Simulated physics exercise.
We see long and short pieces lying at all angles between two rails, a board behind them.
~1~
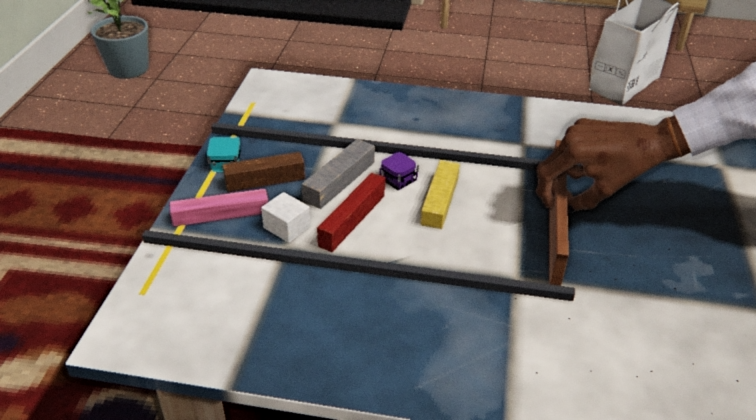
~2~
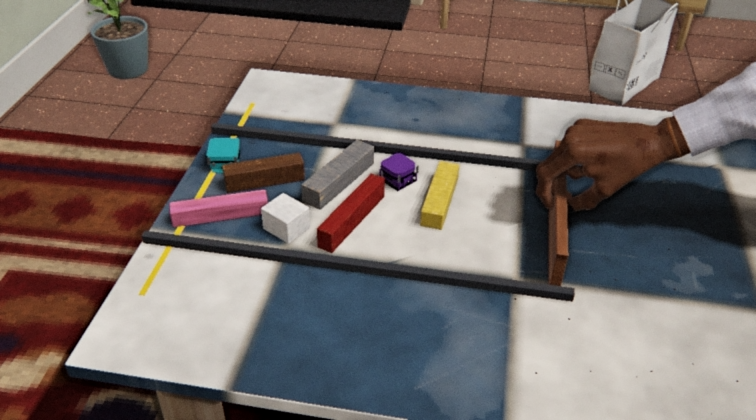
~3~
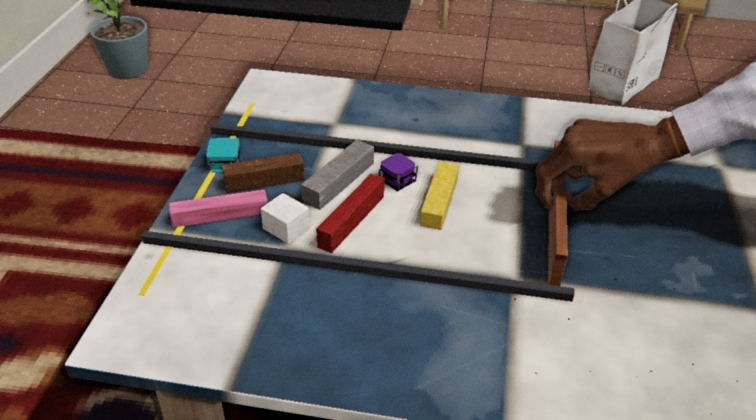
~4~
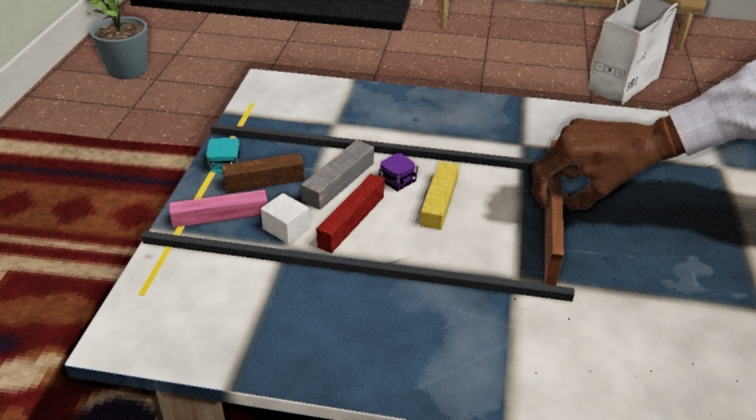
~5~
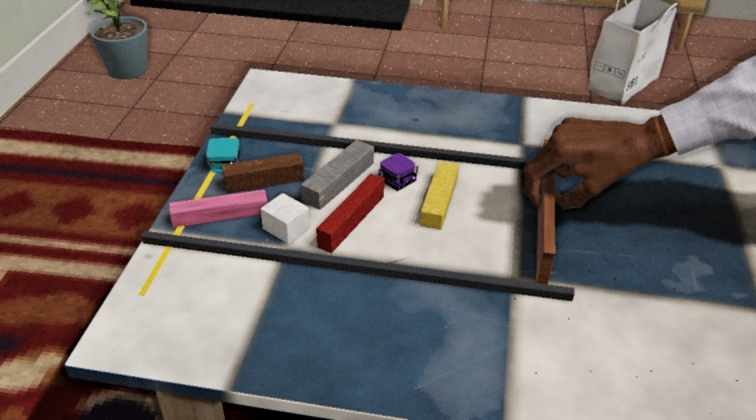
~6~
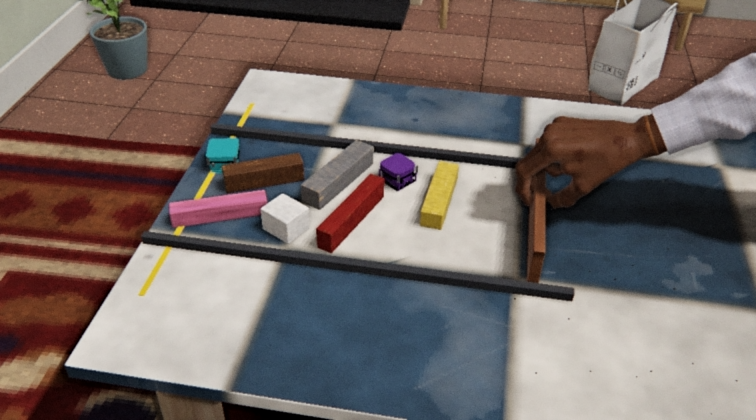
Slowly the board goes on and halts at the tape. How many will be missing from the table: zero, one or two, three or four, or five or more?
The number that fall off is five or more.
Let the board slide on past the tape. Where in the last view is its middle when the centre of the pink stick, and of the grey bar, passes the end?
At (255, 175) for the pink stick; at (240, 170) for the grey bar.
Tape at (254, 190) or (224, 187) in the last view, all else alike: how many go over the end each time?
In that order 2 and 4.
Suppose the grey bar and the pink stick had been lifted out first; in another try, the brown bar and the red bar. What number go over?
First 4, then 4.
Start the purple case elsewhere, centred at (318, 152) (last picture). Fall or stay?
It drops off.
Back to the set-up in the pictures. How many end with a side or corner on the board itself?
In contact: 2.
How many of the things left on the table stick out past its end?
Overhanging: 1.
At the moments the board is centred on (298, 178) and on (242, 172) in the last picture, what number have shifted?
By then 8, and 8.
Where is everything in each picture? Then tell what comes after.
The first picture shows turquoise case (225, 155); pink stick (220, 207); brown bar (264, 172); board (558, 209); tape (207, 183).
The second picture shows pink stick (220, 208); yellow bar (441, 194).
The third picture shows brown bar (264, 173); red bar (352, 212).
The fourth picture shows turquoise case (224, 156); purple case (398, 173).
The fifth picture shows pink stick (219, 209); white block (286, 218).
The sixth picture shows turquoise case (224, 156); pink stick (219, 209); brown bar (263, 173); board (537, 207); tape (206, 184).
Early on, none off yet; turquoise case at rest near (224, 156); pink stick at rest near (219, 209); brown bar at rest near (263, 173).
A while later, none off yet; turquoise case at rest near (224, 156); pink stick at rest near (219, 209); brown bar travelled a little near (234, 172).
Further along, none off yet; turquoise case on its side near (185, 170); pink stick travelled about its own width near (158, 209); brown bar leaning well over near (166, 177).
Finally, the number that fall off is five or more; lost, purple case, grey bar, white block, brown bar, pink stick and turquoise case.
